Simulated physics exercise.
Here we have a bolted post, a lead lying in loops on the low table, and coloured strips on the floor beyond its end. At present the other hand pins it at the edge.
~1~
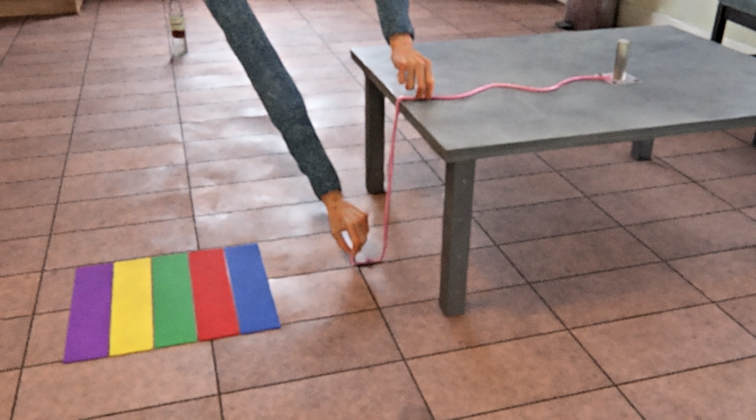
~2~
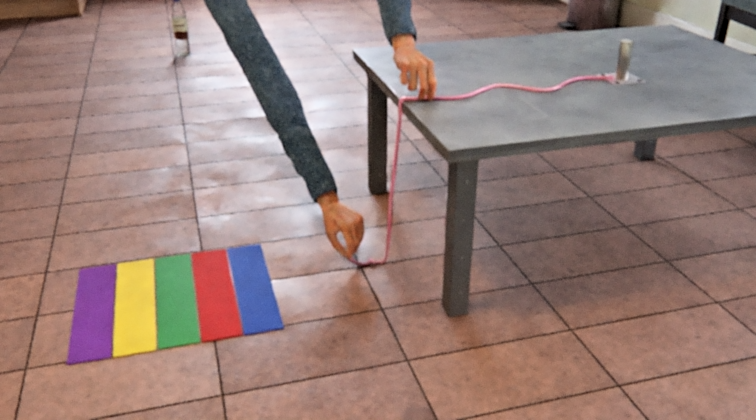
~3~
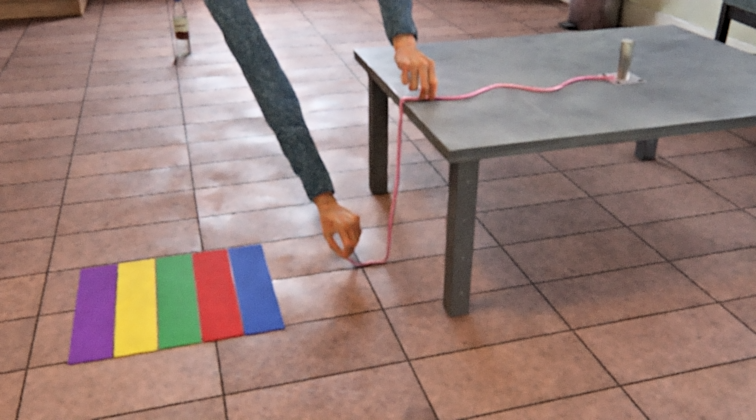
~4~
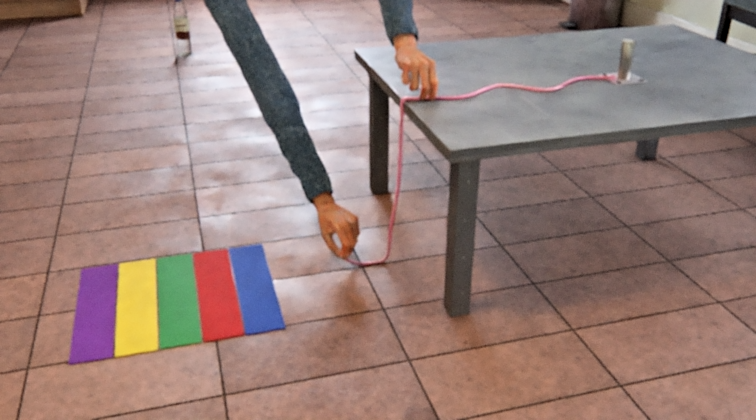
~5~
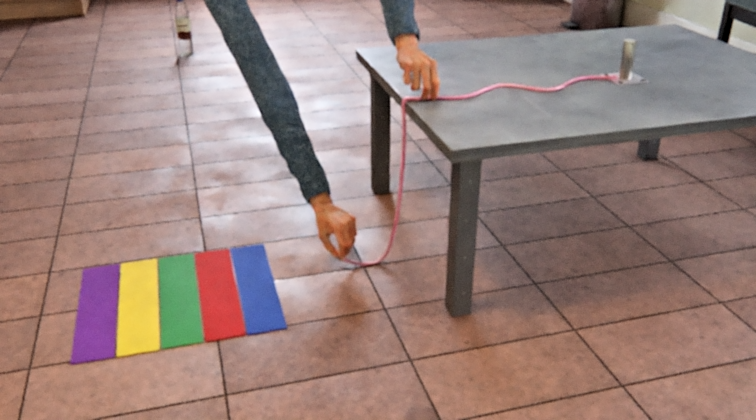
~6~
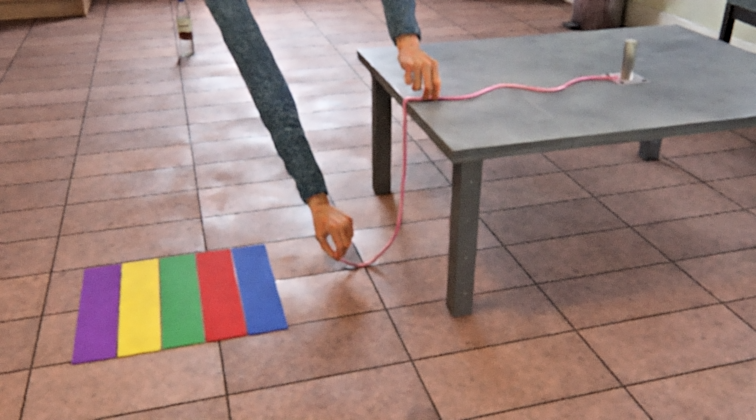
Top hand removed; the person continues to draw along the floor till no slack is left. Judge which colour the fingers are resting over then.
The red strip.
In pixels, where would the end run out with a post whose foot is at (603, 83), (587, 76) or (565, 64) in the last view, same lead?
Roughly (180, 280), then (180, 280), then (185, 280).
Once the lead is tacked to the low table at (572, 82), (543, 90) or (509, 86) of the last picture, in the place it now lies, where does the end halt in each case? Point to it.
Taking them in turn, I'd expect around (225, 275), (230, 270) and finally (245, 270).
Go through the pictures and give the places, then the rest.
The first frame shows end (351, 252); blue (257, 313); red (216, 319); green (175, 326); yellow (132, 333); purple (87, 340).
The second frame shows end (346, 254); lead through (581, 79) (530, 89) (467, 96) (401, 111) (393, 182) (388, 246).
The third frame shows end (343, 255).
The fourth frame shows end (342, 255); lead through (582, 78) (532, 89) (469, 96) (402, 111) (399, 181) (390, 246).
The fifth frame shows end (339, 256).
The sixth frame shows end (336, 257); lead through (585, 79) (535, 89) (472, 96) (405, 111) (404, 181) (389, 244).
A little later, end near (285, 264); short of the strips.
Next, end near (244, 270); over blue.
When it is tight, end near (219, 274); over red. It gets as far as the red strip.
